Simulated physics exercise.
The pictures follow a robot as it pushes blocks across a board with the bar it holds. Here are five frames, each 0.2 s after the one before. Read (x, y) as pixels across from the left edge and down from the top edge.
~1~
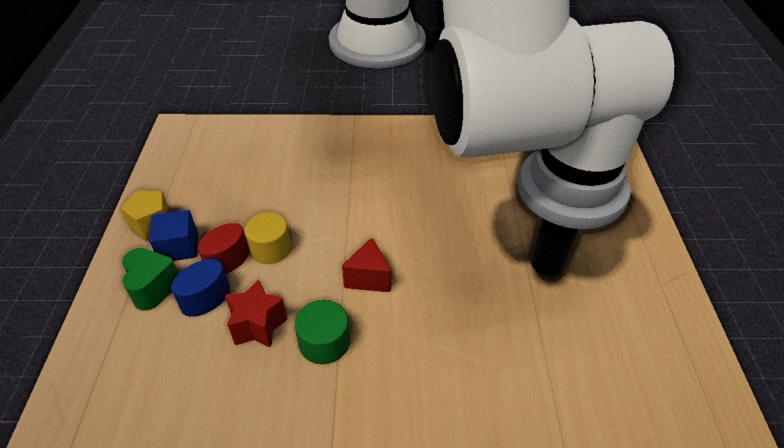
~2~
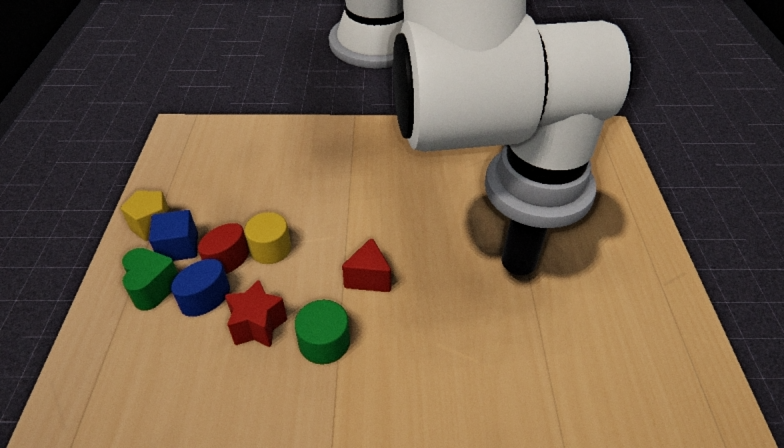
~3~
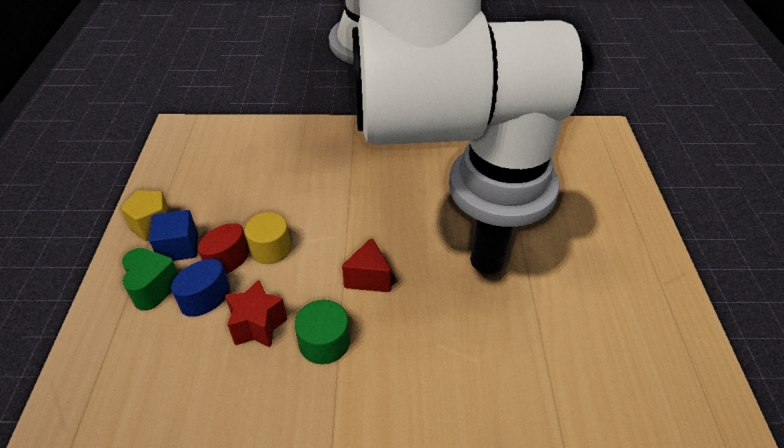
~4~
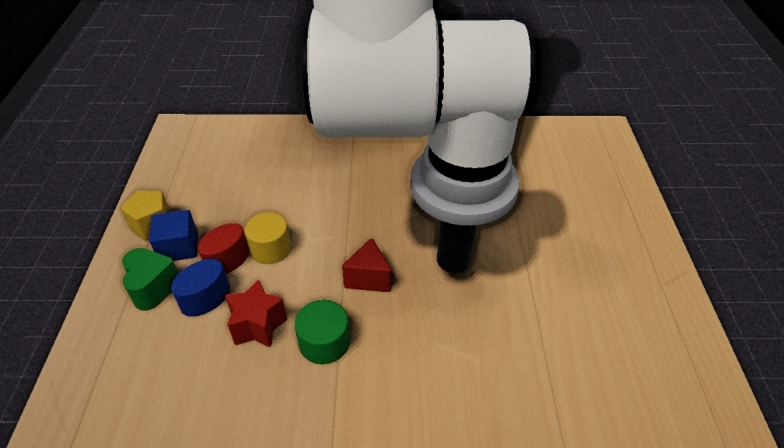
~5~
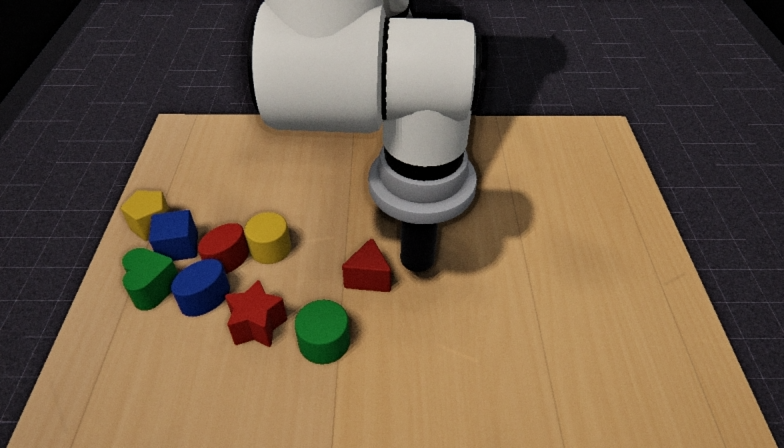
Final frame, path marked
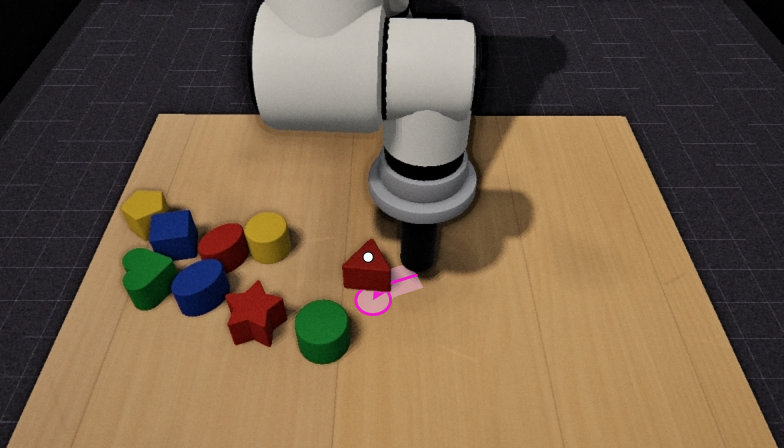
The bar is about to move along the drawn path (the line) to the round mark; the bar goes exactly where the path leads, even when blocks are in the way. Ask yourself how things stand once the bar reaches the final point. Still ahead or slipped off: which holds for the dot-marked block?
The bar has lost it.
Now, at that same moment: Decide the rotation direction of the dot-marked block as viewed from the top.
Viewed from above: Clockwise.
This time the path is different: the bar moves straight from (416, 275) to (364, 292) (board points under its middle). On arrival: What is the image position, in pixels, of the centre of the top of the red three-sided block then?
Near (333, 262).
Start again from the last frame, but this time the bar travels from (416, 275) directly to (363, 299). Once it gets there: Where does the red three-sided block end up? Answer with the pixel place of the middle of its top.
I predict (334, 263).
The drawn path runs from (416, 275) over (399, 280) and (382, 287) to (373, 300); the dot is on the red three-sided block.
On the path given first. Halfway along, bar at (390, 268); red three-sided block at (357, 259), turned 20° clockwise.
At the end, bar at (373, 284); green circular block not moved; red three-sided block at (344, 264), turned 50° clockwise.
